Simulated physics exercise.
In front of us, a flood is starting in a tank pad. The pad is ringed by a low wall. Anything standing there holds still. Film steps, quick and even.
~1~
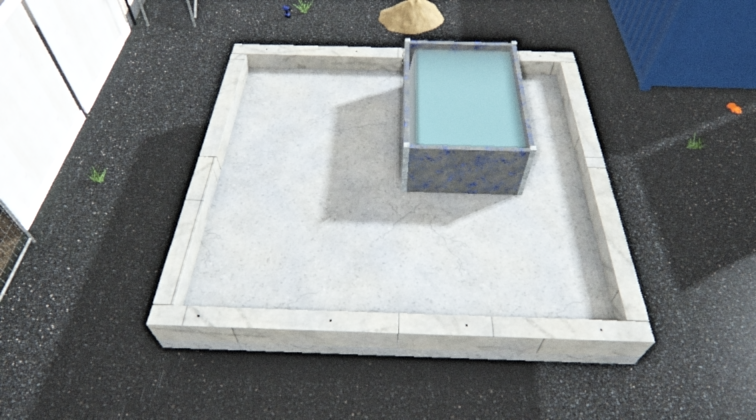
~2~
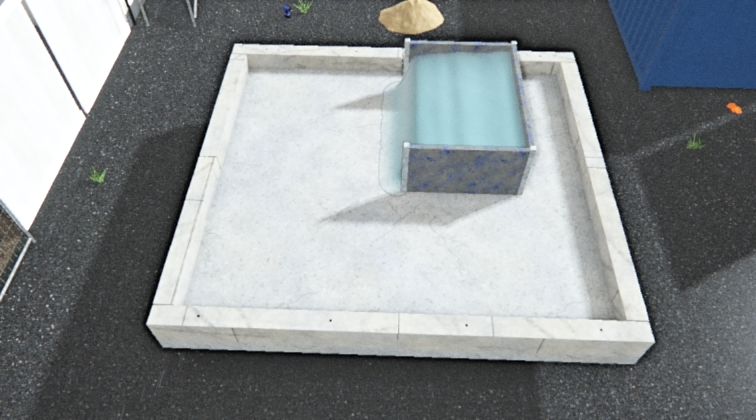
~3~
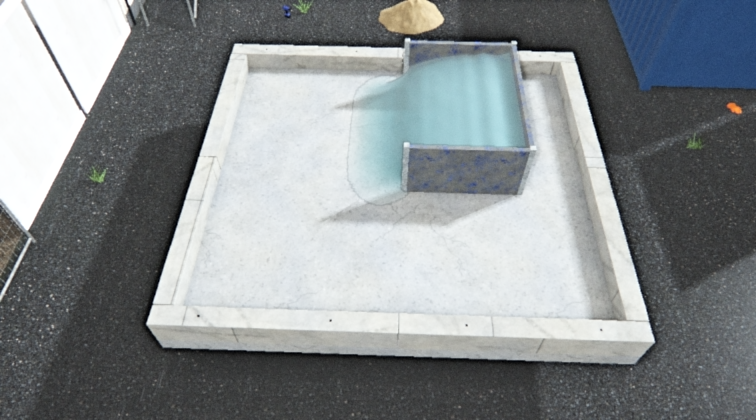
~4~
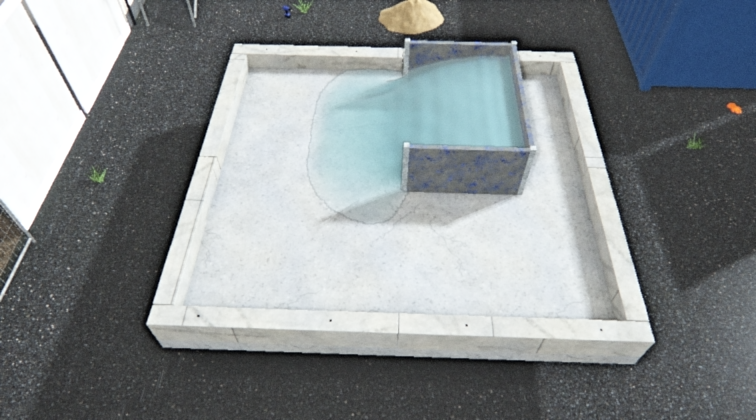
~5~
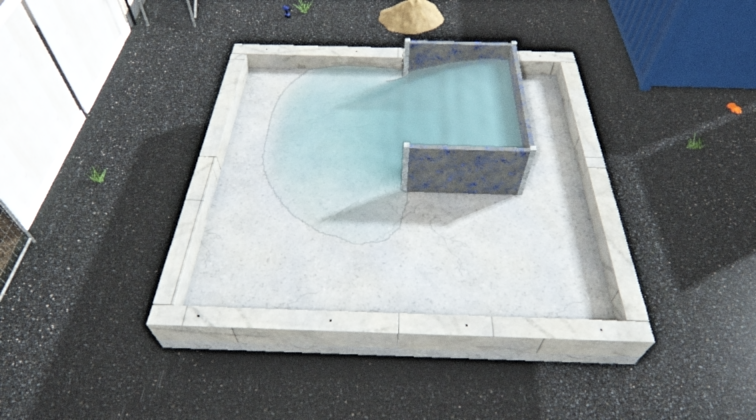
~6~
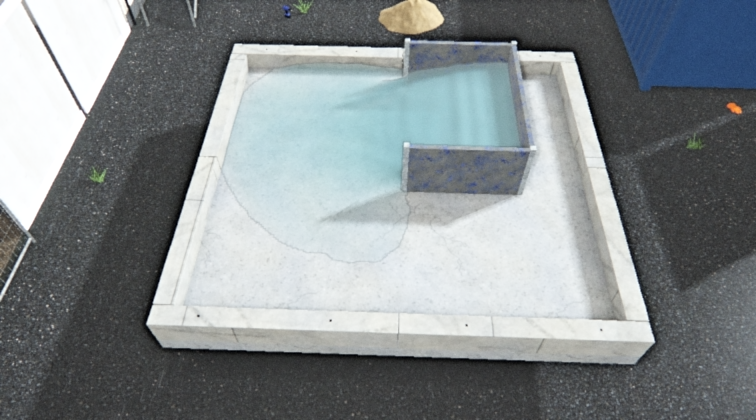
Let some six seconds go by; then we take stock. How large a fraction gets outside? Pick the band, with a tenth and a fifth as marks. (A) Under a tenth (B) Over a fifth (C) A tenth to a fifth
A tenth to a fifth (C).
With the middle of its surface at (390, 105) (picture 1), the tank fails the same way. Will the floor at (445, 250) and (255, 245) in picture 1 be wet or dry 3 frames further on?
Result, in listed order - high and dry, waterlogged.
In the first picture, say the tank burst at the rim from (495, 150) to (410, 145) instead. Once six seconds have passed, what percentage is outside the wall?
About 8 %.
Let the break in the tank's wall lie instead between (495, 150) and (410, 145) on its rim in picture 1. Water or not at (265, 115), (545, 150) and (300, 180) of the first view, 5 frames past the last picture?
Going through them in order gives still bare, still bare, still bare.
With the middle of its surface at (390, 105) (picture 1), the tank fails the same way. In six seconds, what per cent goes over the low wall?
Result: Around 18 %.
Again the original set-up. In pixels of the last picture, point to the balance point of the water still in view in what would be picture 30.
Close to (339, 175), I reckon.
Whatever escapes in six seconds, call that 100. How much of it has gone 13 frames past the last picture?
Working it through, I arrive at 85 per cent.
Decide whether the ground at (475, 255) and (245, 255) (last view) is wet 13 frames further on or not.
In the order you gave them, they come out unflooded and waterlogged.
A moment on, water covers 45 % of the floor; the low wall has let 0 % over.
Next, water covers 50 % of the floor; the low wall has let 1 % over.
Then, water covers 50 % of the floor; the low wall has let 11 % over.
Later, water covers 75 % of the floor; the low wall has let 12 % over.
In the end, water covers 85 % of the floor; the low wall has let 13 % over.
